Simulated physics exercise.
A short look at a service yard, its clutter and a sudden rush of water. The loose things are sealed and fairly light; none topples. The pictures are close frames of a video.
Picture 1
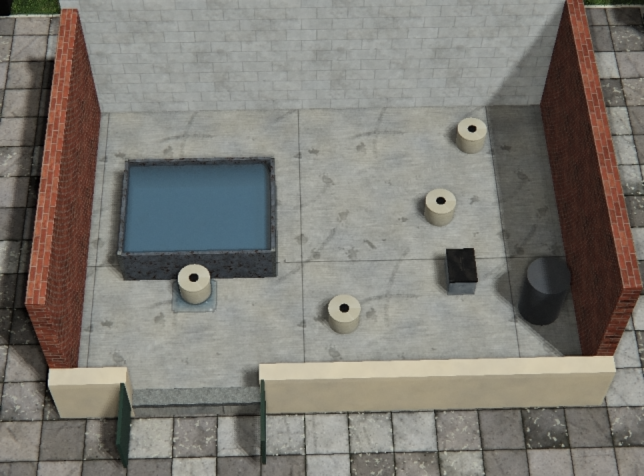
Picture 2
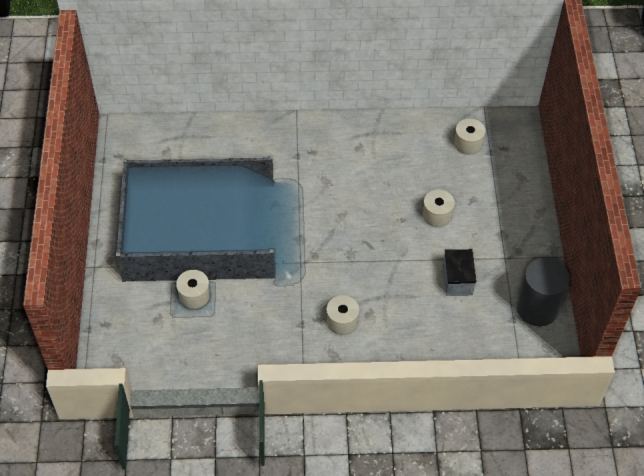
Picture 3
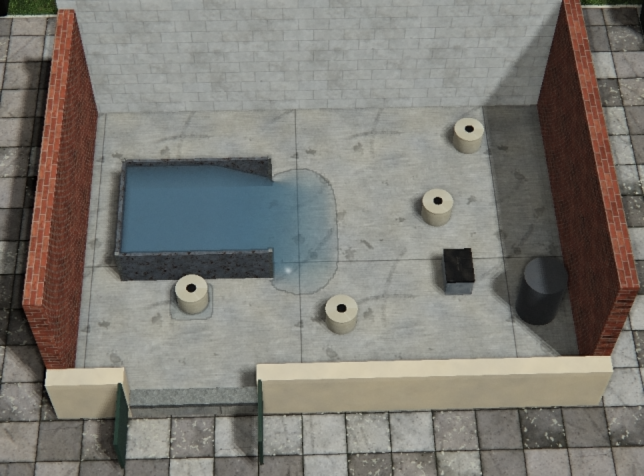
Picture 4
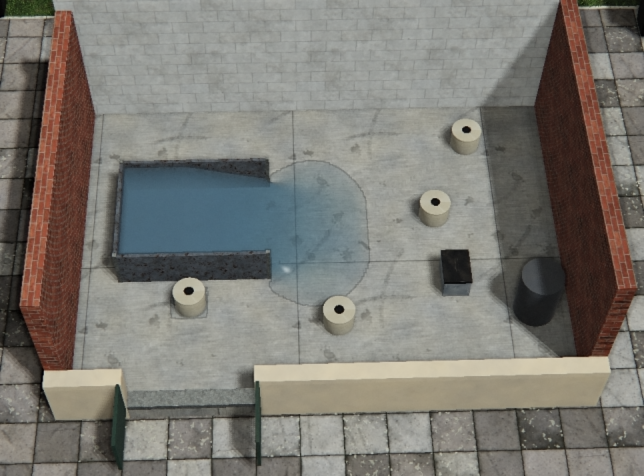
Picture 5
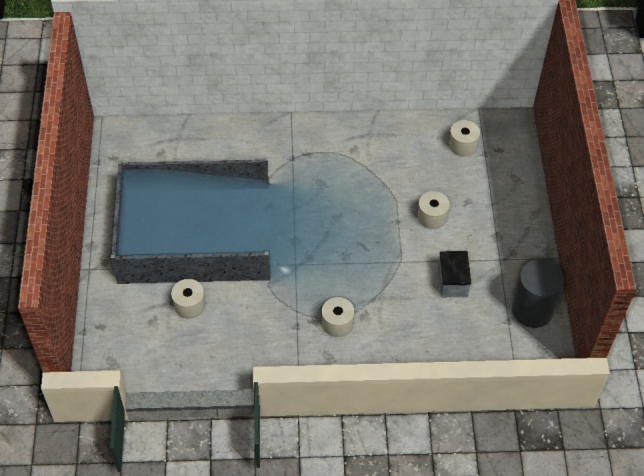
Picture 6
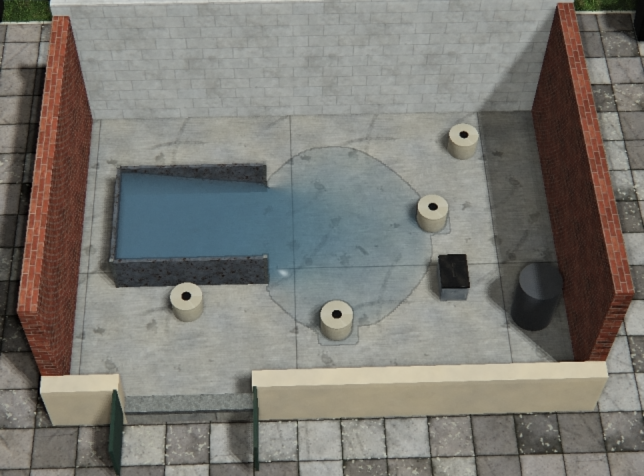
The video shows a walled yard with a water-filled tank, pale cylinders, a dark box and a dark drum. Water pours from the tank's open right side and spreads across the floor among the cylinders, while the objects barely move.
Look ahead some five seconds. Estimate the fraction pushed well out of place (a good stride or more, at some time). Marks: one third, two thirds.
That comes to two thirds or more.
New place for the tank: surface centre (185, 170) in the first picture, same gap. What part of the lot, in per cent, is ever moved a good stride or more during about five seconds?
Close to 60 %.
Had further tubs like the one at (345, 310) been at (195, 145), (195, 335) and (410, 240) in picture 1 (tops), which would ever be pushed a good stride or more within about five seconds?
As listed: Not that far, never so far, moved that far.
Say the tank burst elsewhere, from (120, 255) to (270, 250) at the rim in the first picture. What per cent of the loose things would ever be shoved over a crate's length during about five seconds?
Some 40 per cent.
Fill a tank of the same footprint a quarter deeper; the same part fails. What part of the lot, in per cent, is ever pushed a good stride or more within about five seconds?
Close to 80 %.
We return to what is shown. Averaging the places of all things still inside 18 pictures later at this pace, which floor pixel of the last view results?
Close to (425, 249).
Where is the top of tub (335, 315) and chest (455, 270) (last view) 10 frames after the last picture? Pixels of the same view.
Close to (360, 363) and (531, 260).
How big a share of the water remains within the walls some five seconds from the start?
Close to 100 %.
A moment on, 1 of 5 are well off their spots; 0 afloat.
Next, 4 of 5 are well off their spots; 3 afloat.
Later, 4 of 5 are well off their spots; 3 afloat.
In the end, 3 of 5 are well off their spots, and 4 have been at some point; 4 afloat.
